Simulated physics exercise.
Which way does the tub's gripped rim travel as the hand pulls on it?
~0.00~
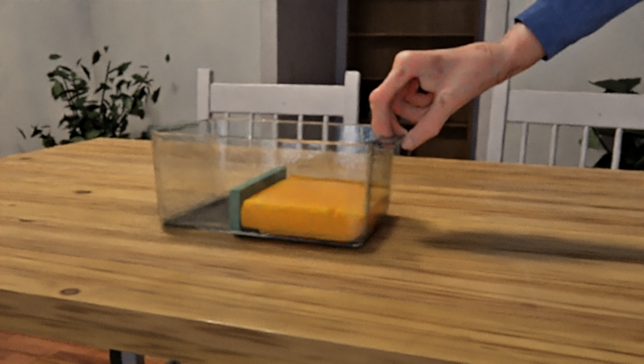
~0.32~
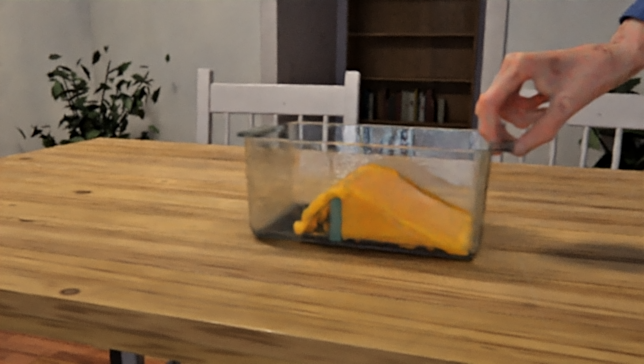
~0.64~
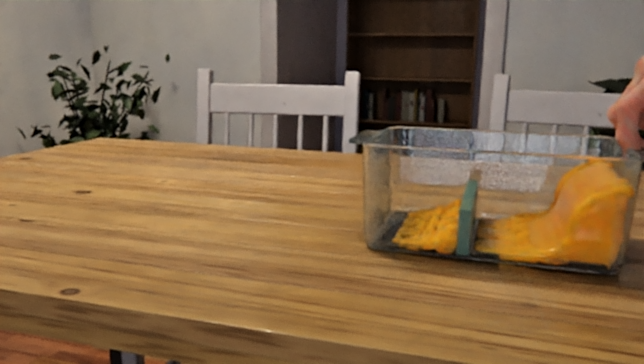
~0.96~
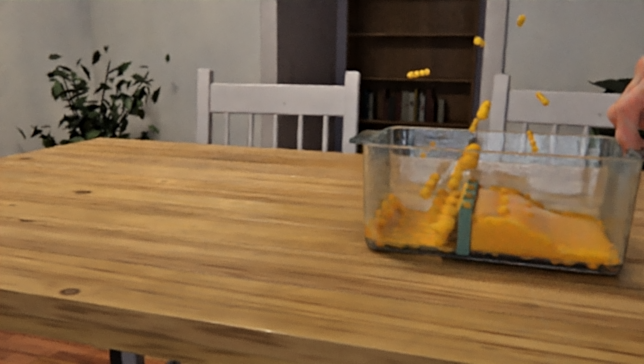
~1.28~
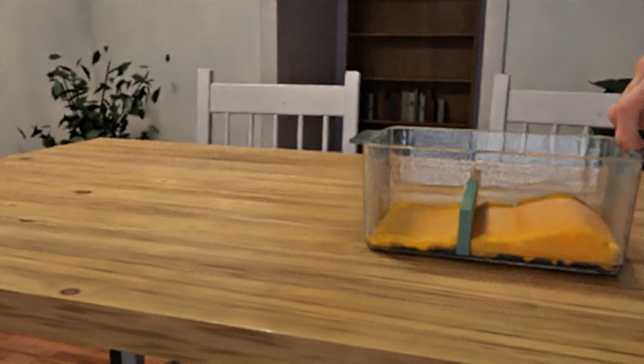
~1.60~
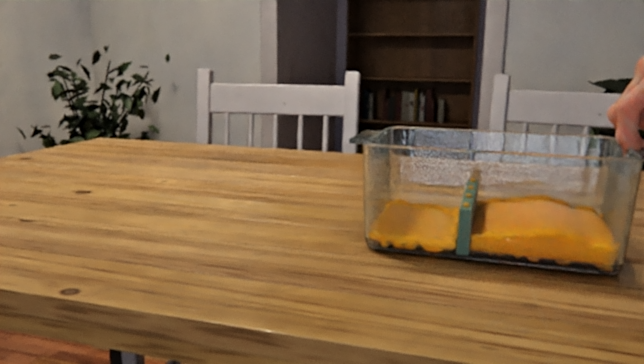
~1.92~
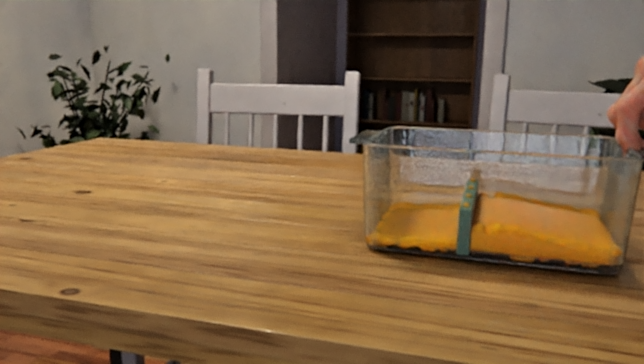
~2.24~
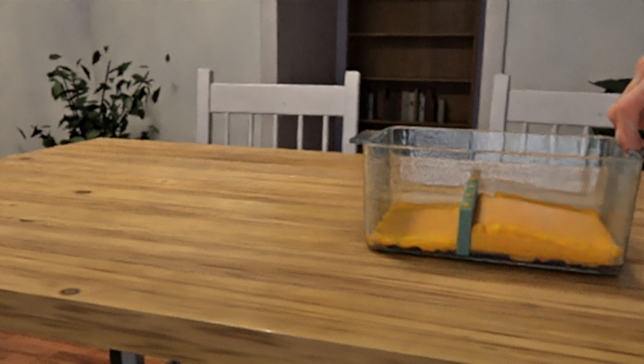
It moves to the right along with the rest of the tub, then stops near the right side of the view.
